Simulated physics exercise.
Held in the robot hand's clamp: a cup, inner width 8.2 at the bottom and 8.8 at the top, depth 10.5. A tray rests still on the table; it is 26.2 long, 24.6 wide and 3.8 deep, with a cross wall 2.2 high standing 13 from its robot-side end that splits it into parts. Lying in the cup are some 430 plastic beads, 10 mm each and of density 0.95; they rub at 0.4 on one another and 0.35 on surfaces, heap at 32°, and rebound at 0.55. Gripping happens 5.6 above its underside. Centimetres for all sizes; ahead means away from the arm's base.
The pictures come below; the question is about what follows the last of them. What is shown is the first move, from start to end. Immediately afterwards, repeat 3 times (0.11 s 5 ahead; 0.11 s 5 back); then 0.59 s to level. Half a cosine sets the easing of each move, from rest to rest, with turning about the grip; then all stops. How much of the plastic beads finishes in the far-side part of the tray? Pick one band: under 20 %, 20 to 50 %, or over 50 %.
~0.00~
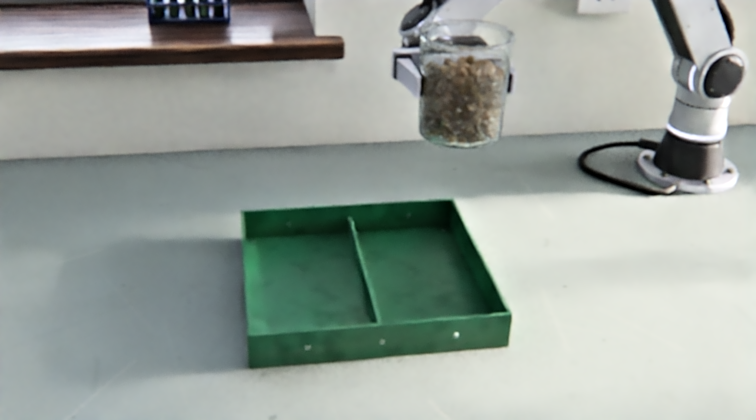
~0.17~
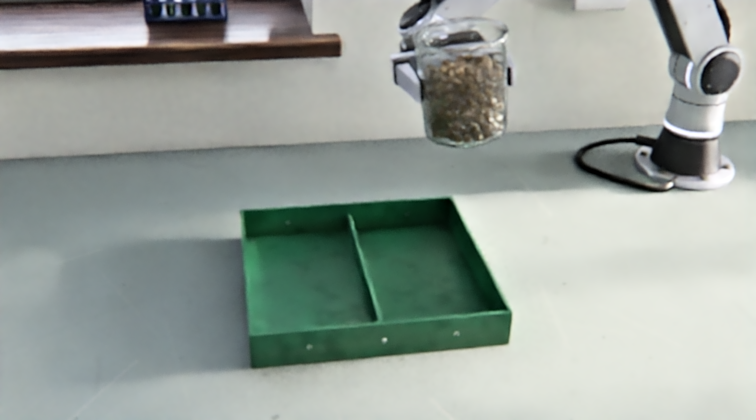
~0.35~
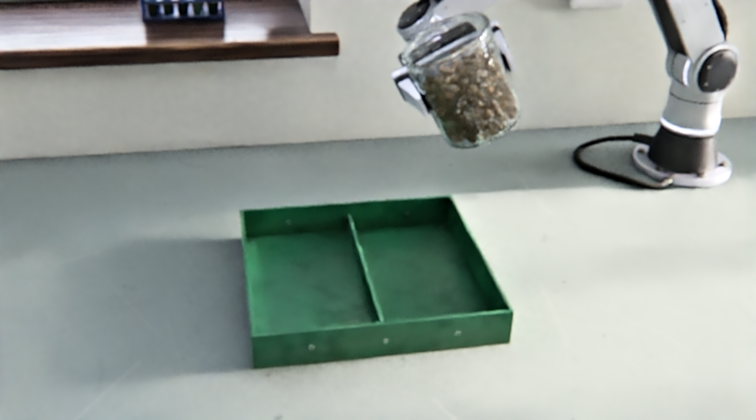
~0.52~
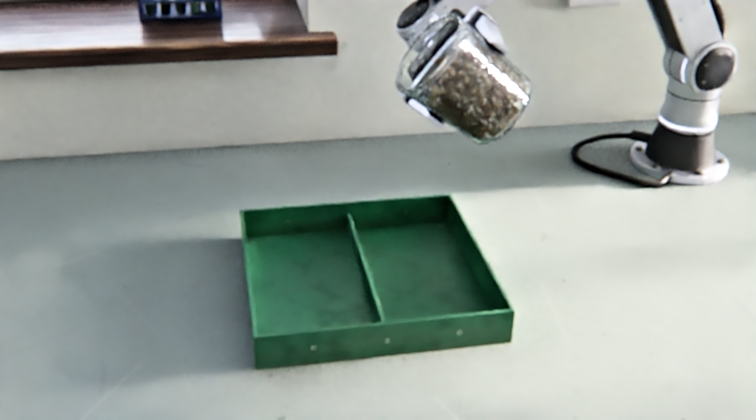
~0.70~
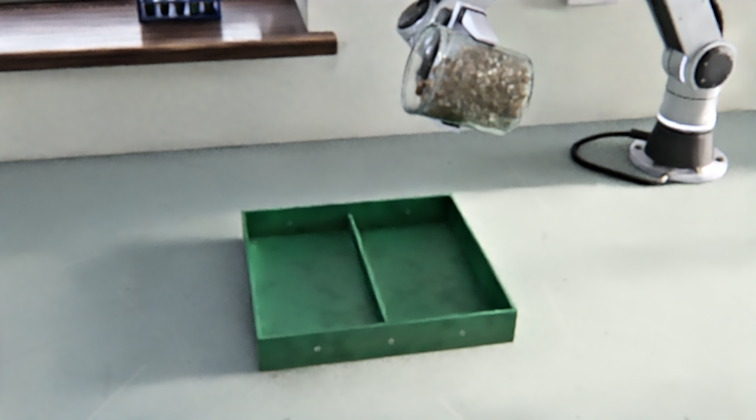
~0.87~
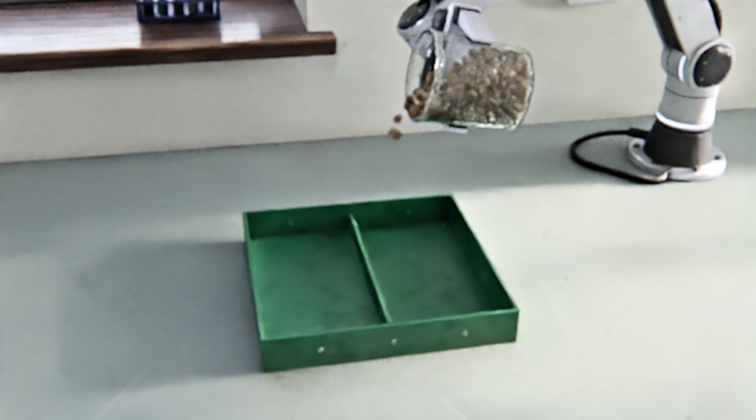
Over 50 %.
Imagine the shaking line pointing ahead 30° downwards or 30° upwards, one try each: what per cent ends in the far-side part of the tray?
First try about 45 %, second try about 80 %.
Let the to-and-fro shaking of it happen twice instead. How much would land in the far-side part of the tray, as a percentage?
Near 55 per cent.
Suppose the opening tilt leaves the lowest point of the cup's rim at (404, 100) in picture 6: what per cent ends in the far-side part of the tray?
Around 35 per cent of it.
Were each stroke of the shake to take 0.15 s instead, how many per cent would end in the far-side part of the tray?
Estimate: Close to 55 percent.
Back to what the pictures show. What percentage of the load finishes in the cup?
Roughly 20 percent.
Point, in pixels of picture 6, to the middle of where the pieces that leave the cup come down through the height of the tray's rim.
I'd say somewhere around (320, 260).
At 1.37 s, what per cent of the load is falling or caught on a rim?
Roughly 19 per cent.
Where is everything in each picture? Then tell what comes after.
The first frame shows the cup middle at (463, 85), level; upper third of the load around (464, 75), from x 425 to 500, top at y 55; 429 in the cup.
The second frame shows the cup middle at (463, 84), tilted 7° forward; upper third of the load around (467, 74), from x 425 to 500, top at y 55.
The third frame shows the cup middle at (465, 83), tilted 27° forward; upper third of the load around (473, 73), from x 425 to 515, top at y 50.
The fourth frame shows the cup middle at (466, 83), tilted 51° forward; upper third of the load around (475, 70), from x 430 to 520, top at y 45.
The fifth frame shows the cup middle at (468, 82), tilted 71° forward; upper third of the load around (483, 68), from x 420 to 525, top at y 50.
The sixth frame shows the cup middle at (470, 83), tilted 78° forward; upper third of the load around (488, 69), from x 395 to 525, top at y 50; 426 in the cup, 3 in flight or on a rim.
After 1.37 s, tilted 78° forward, highest piece 24 above the table; 176 in the far-side part, 126 in the cup, 33 on the table or floor, 12 in the robot-side part, 82 in flight or on a rim.
After 1.87 s, tilted 30° forward, highest piece 27 above the table; 264 in the far-side part, 81 in the cup, 44 on the table or floor, 40 in the robot-side part.
After 2.32 s, level, highest piece 25 above the table; 265 in the far-side part, 81 in the cup, 44 on the table or floor, 39 in the robot-side part.
After 3.37 s, level, highest piece 24 above the table; 265 in the far-side part, 81 in the cup, 44 on the table or floor, 39 in the robot-side part.
In the end, 265 in the far-side part, 81 in the cup, 44 on the table or floor, 39 in the robot-side part. That is 62 % in the far-side part of the tray.
